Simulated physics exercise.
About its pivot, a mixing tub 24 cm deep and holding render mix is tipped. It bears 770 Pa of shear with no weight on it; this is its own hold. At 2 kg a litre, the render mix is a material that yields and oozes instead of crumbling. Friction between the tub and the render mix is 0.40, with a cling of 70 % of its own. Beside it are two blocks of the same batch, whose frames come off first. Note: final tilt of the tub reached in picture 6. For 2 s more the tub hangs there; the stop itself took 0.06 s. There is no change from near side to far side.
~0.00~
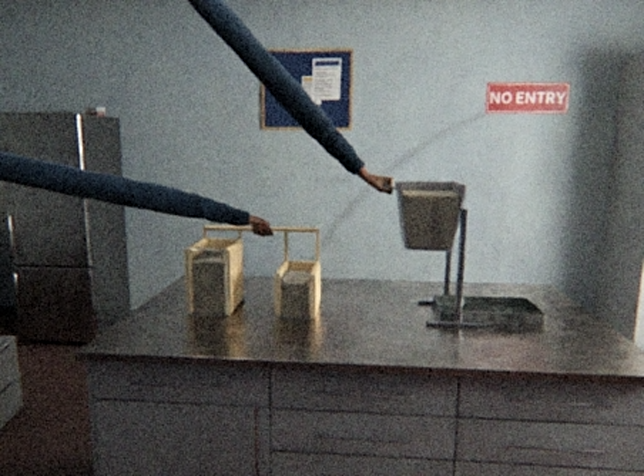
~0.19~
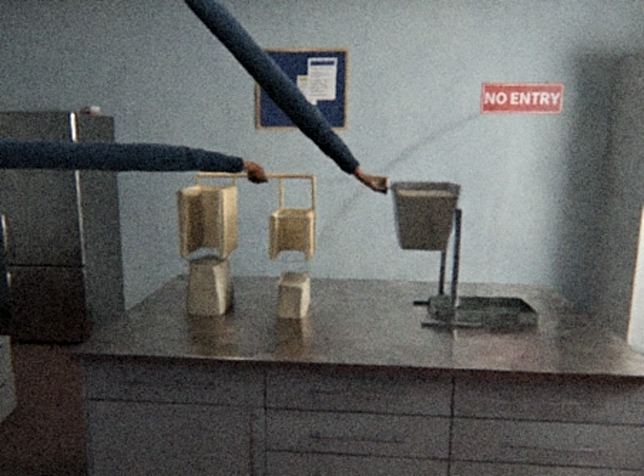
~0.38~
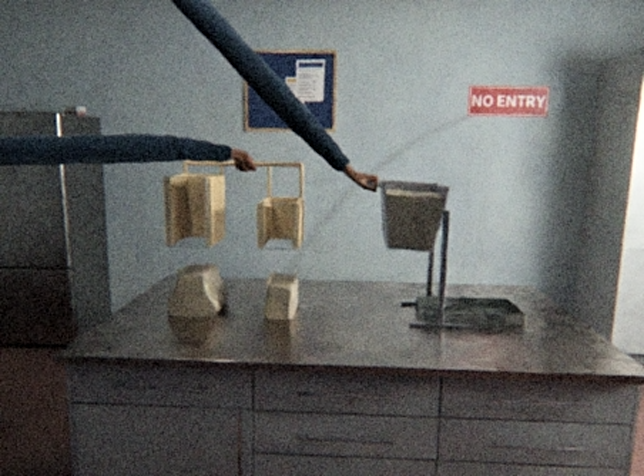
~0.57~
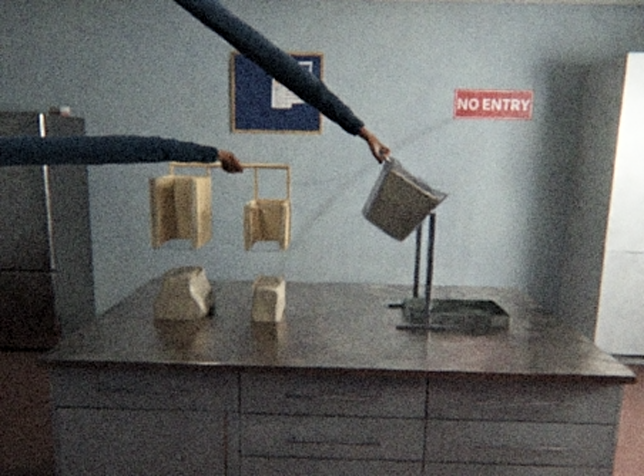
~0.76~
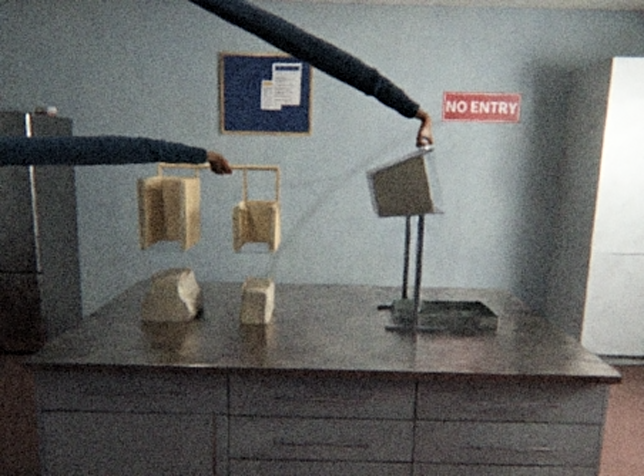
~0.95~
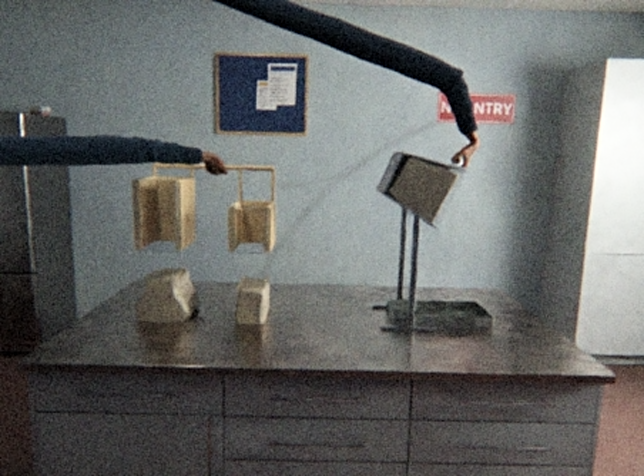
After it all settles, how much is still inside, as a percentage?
Roughly 0 % is still inside.
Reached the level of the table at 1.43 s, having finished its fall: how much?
Down at that time: Approx. 80 %.
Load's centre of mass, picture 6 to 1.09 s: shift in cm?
Shift: Roughly 11 cm.
After 1.09 s, the tub is at 113 degrees and holds 63 %.
After 1.26 s, the tub is at 113 degrees and holds 2 %.
After 1.43 s, the tub is at 113 degrees and holds 0 %.
After 1.60 s, the tub is at 113 degrees and holds 0 %.
After 2.95 s, at the end, the tub is at 113 degrees and holds 0 %.
